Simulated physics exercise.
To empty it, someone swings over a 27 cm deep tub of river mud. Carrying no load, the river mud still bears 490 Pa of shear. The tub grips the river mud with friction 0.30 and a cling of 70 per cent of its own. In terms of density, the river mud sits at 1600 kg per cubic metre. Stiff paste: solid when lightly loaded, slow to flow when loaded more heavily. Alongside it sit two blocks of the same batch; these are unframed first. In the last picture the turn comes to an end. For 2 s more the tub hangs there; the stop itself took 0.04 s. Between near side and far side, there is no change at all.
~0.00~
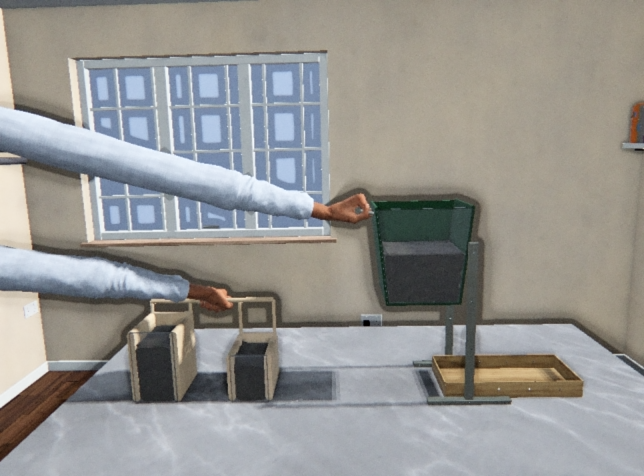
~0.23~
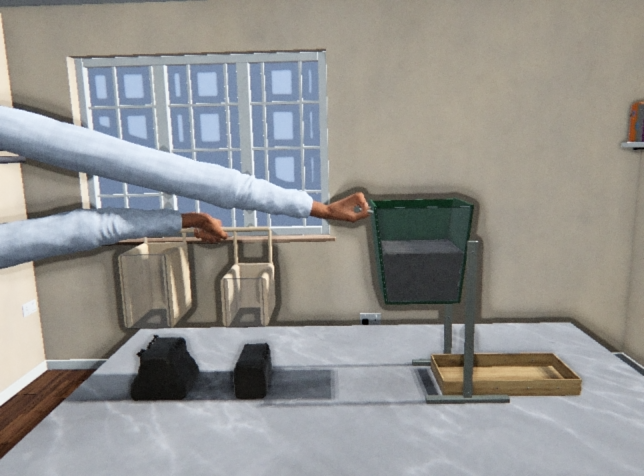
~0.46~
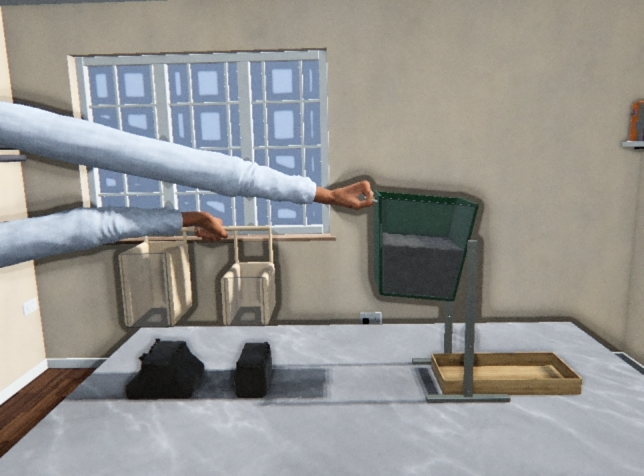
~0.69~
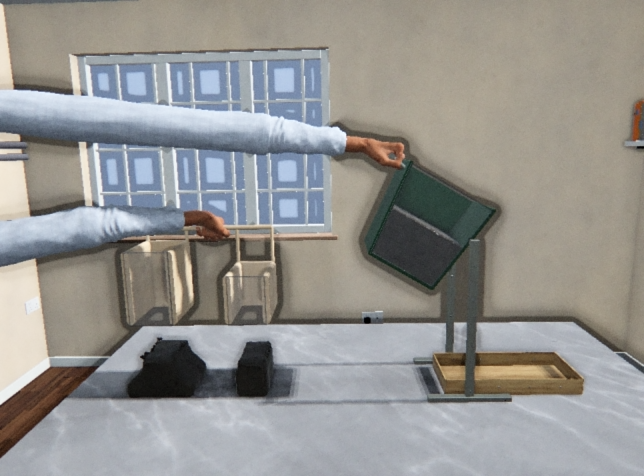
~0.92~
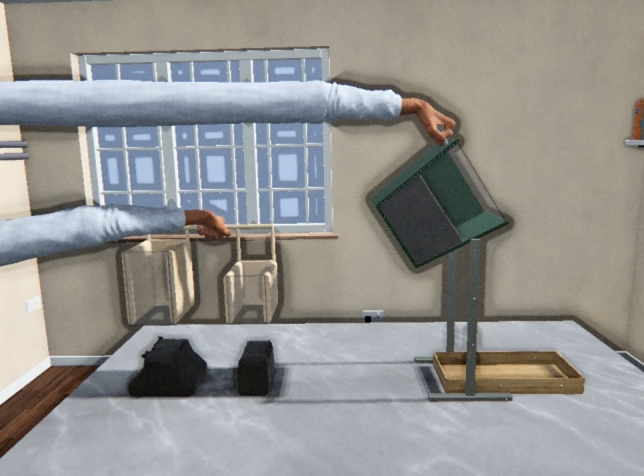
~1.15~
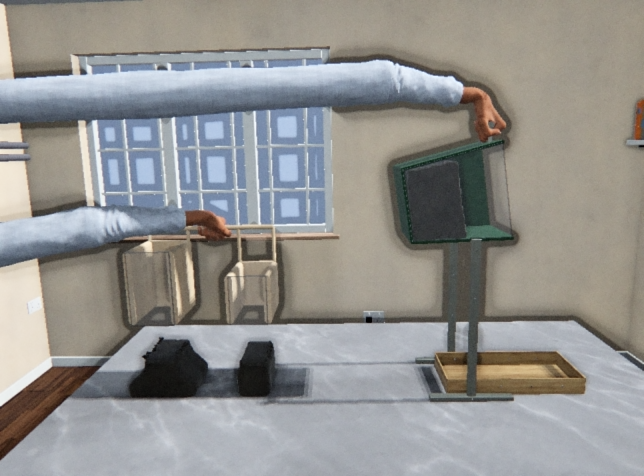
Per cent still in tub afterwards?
Approx. 98 %.
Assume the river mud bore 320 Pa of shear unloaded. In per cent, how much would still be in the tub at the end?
Roughly 75 per cent.
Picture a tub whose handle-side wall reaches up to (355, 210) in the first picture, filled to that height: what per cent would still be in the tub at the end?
Remaining in tub at end: Approx. 70 %.
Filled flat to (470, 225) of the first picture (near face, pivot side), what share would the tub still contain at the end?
That works out near 60 %.
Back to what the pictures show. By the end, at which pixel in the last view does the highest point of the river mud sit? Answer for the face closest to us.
(447, 194).
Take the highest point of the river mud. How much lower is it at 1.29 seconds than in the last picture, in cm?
Roughly 5 cm.
After 1.29 s, the tub is at 82 degrees and holds 100 %.
After 1.46 s, the tub is at 82 degrees and holds 100 %.
After 1.63 s, the tub is at 82 degrees and holds 98 %.
After 1.80 s, the tub is at 82 degrees and holds 98 %.
After 3.15 s, the tub is at 82 degrees and holds 98 %.
